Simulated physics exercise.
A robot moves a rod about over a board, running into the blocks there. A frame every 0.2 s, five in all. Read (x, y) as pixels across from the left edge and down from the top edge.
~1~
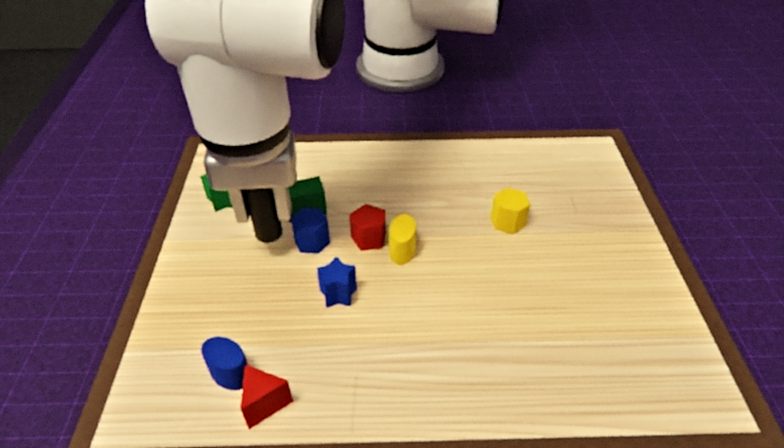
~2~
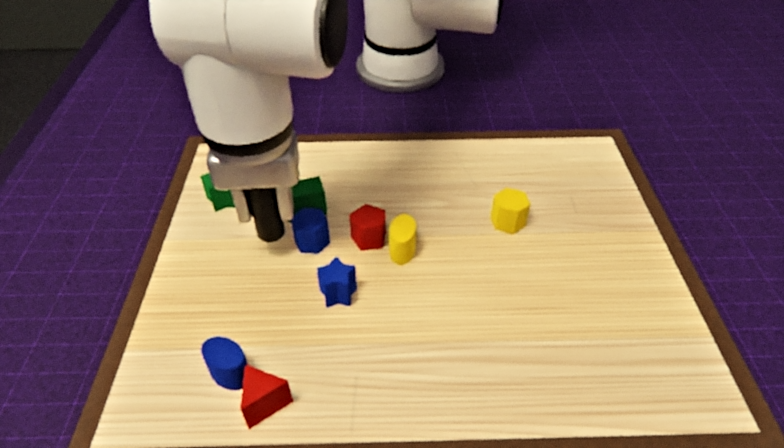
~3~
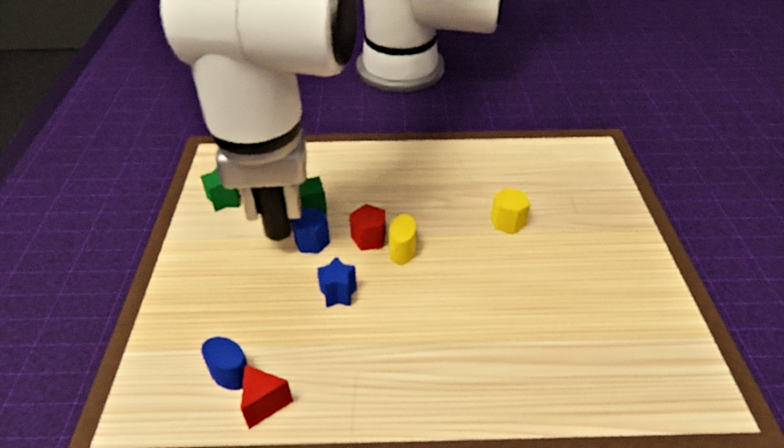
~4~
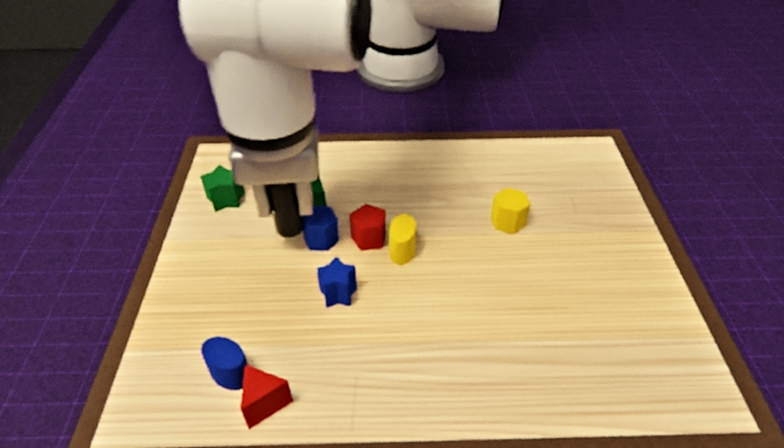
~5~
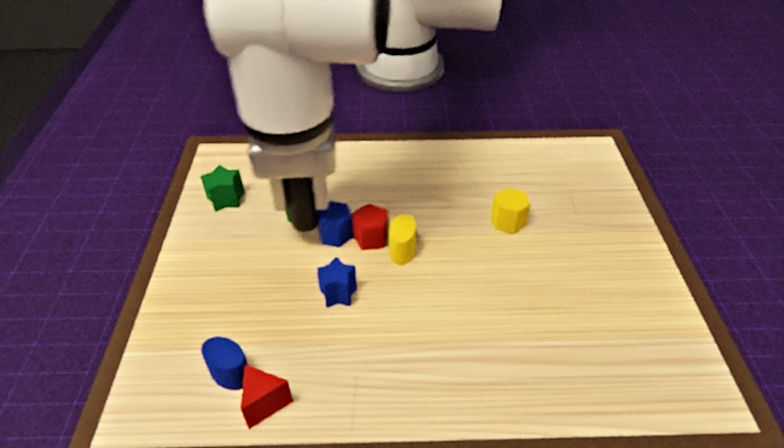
A white robot arm holding a dark rod reaches over a pale wooden board with a brown edge, seen from above at a fixed angle against purple flooring. Green and blue blocks sit near the rod, red and yellow ones to the right, and more blue and red ones lower left. The arm slides right, nudging the blue block against the red one and covering a green block.
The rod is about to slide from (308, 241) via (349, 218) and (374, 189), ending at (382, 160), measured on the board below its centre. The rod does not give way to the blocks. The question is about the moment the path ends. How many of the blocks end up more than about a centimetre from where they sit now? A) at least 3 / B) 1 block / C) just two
I'll go with C - just two.
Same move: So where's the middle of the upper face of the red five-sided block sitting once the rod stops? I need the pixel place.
I expect it at (398, 206).
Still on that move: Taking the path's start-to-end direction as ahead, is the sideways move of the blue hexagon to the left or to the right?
Well, taking the path from its start to its end as straight ahead, the blue hexagon moves to the right.
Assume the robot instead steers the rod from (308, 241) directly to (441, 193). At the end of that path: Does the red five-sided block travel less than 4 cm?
I believe not.
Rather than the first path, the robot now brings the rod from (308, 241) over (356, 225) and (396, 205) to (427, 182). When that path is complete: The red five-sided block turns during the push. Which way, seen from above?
From the top: Clockwise.
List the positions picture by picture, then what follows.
Lower end of the rod at (269, 235), tops of blocks, green oblong at (302, 187), blue hexagon at (309, 219), red five-sided block at (368, 216), yellow oval block at (403, 227), in the first picture.
Rod at (272, 234), blocks as before, in the second picture.
Rod at (279, 233), blocks as before, in the third picture.
Rod at (290, 230), blue hexagon at (319, 216), in the fourth picture.
Rod at (305, 224), green oblong hidden, blue hexagon at (334, 212), red five-sided block at (370, 215), yellow oval block at (403, 227), in the fifth picture.
On the path given first. One third of the way, rod at (348, 200); blue hexagon at (376, 190); red five-sided block at (398, 206), turned 70° clockwise; yellow oval block at (408, 229), turned 20° clockwise.
Two thirds of the way, rod at (373, 172); blue hexagon at (395, 180), turned 45° clockwise; red five-sided block at (398, 206), turned 75° clockwise; yellow oval block at (408, 229), turned 20° clockwise.
At the end, rod at (382, 143); green oblong not moved; blue hexagon at (395, 180), turned 45° clockwise; red five-sided block at (398, 206), turned 75° clockwise; yellow oval block at (408, 229), turned 20° clockwise.
